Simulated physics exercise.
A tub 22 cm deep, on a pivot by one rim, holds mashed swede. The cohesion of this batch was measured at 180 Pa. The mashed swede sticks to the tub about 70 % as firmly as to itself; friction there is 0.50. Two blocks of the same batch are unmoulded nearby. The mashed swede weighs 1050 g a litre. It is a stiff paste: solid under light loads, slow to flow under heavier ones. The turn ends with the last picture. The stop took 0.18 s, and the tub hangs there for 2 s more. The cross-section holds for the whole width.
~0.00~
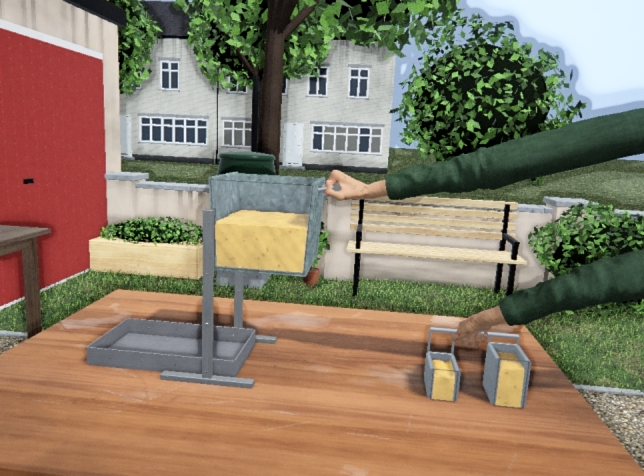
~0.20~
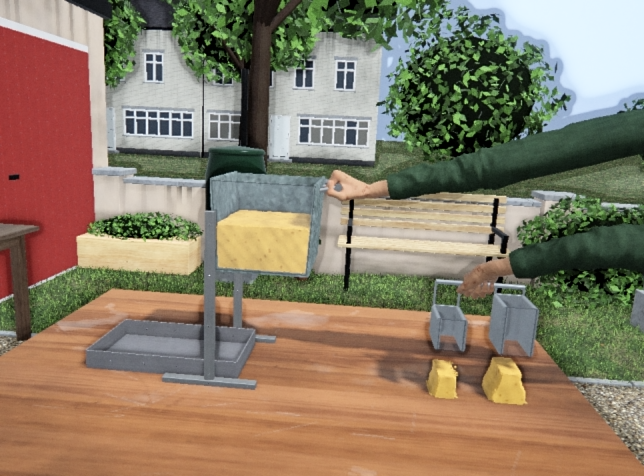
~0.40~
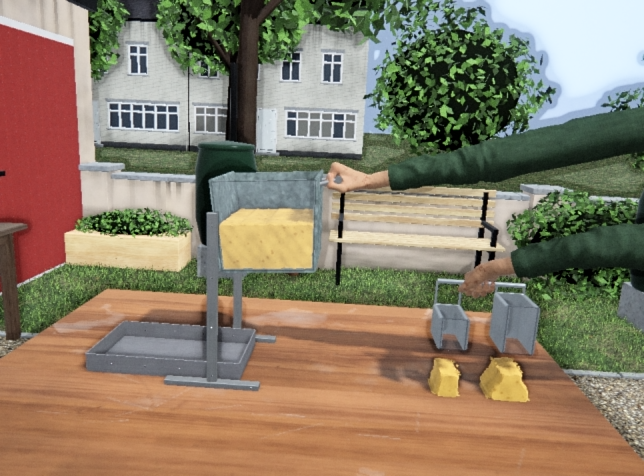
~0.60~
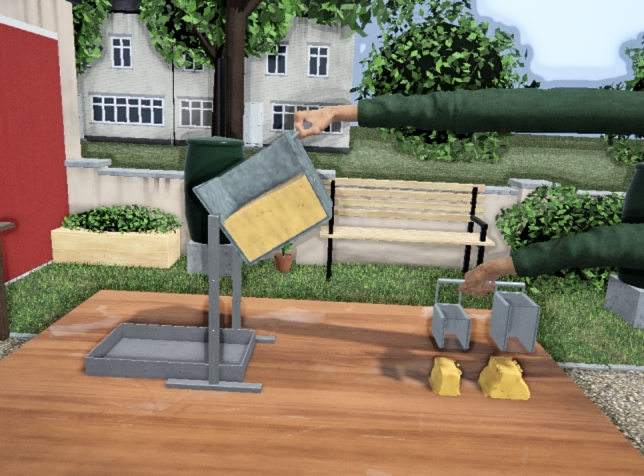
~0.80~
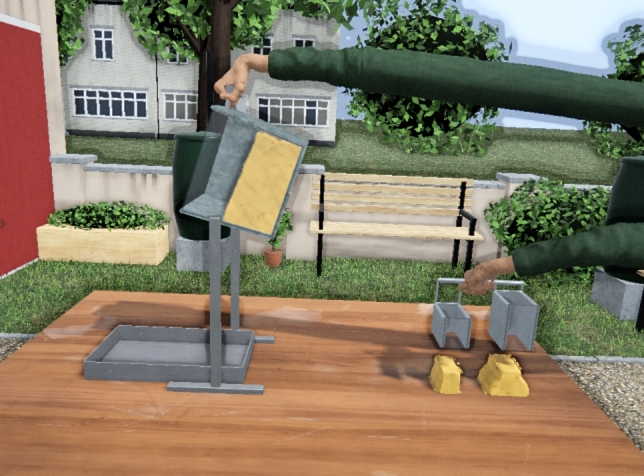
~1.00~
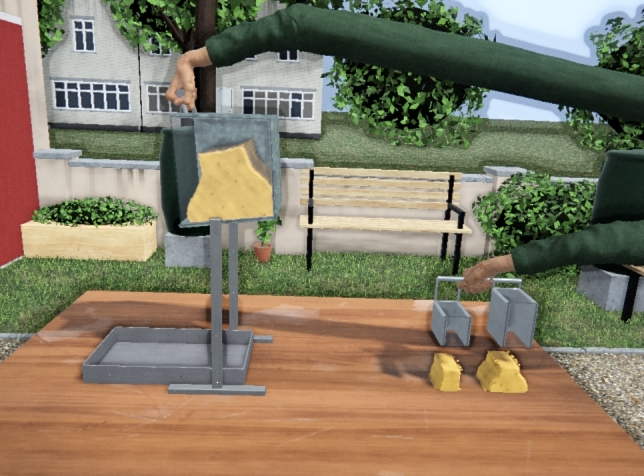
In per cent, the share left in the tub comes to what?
The share left in the tub is near 44 %.
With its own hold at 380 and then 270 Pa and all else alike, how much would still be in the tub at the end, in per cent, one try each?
In turn about 60 %, 55 %.
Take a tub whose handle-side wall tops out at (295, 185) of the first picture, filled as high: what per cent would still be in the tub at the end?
Then about 55 %.
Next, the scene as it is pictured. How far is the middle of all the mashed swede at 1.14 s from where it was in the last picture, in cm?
About 7 cm.
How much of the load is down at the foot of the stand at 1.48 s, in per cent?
Near 35 %.
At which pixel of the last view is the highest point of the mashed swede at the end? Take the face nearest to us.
Around (249, 195).
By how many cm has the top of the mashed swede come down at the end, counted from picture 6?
About 11 cm.
By 1.14 s, the tub is at 94 degrees and holds 76 %.
By 1.31 s, the tub is at 94 degrees and holds 50 %.
By 1.48 s, the tub is at 94 degrees and holds 45 %.
By 1.65 s, the tub is at 94 degrees and holds 45 %.
By 3.00 s, at the end, the tub is at 94 degrees and holds 44 %.
